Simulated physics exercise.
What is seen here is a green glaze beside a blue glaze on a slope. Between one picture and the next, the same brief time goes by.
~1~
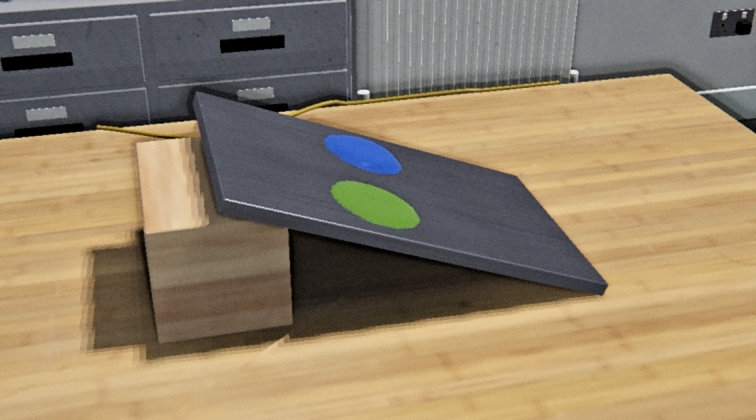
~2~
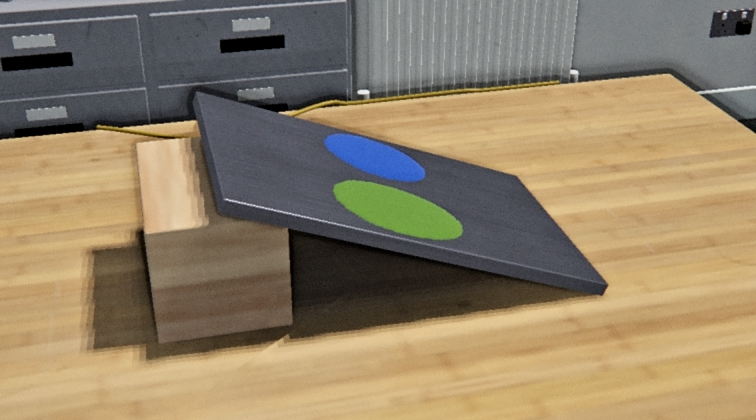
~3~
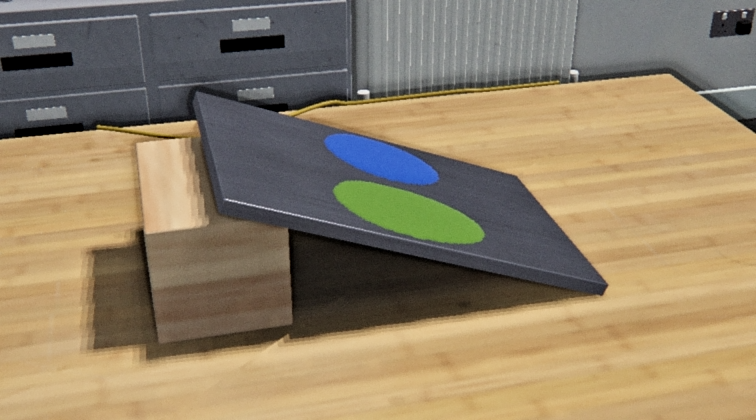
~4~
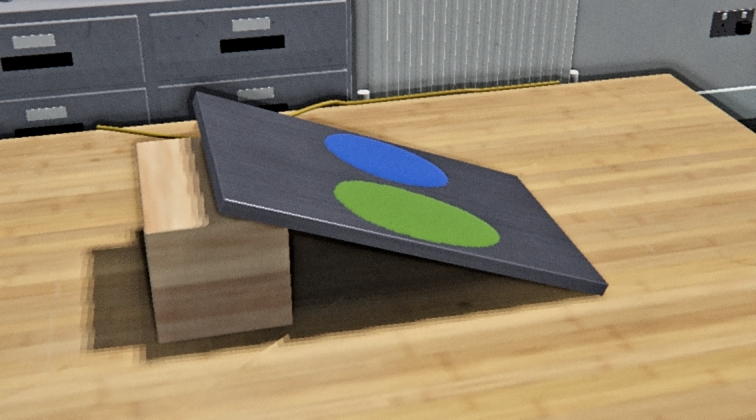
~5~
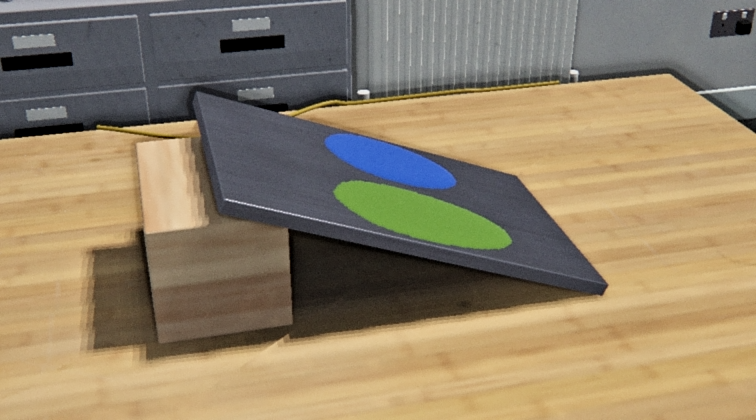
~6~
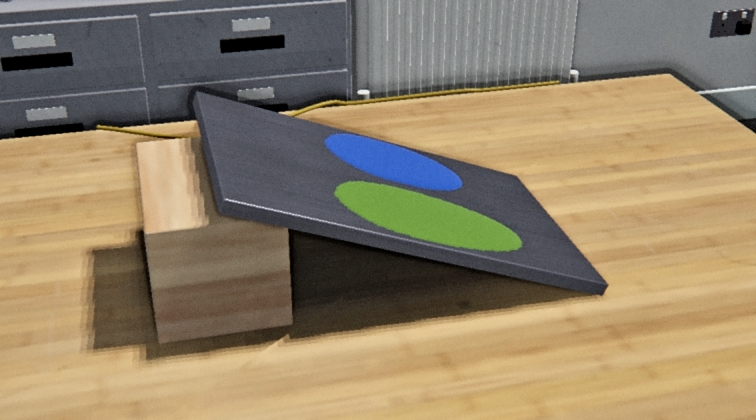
Green and blue glaze patches spread side by side down a dark sloping board, gradually slowing.
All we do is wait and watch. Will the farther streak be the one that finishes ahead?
No, the nearer streak finishes ahead.
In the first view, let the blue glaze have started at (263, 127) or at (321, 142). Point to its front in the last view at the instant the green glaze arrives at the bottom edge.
(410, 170) first, then (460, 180).
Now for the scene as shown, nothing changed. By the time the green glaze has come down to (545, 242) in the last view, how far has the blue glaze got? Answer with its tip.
Its tip should sit close to (474, 181) in the last picture.
A moment on, the green glaze is close to the edge; the blue glaze is three quarters of the way down.
When it is over, the green glaze is at the low edge; the blue glaze is close to the edge.
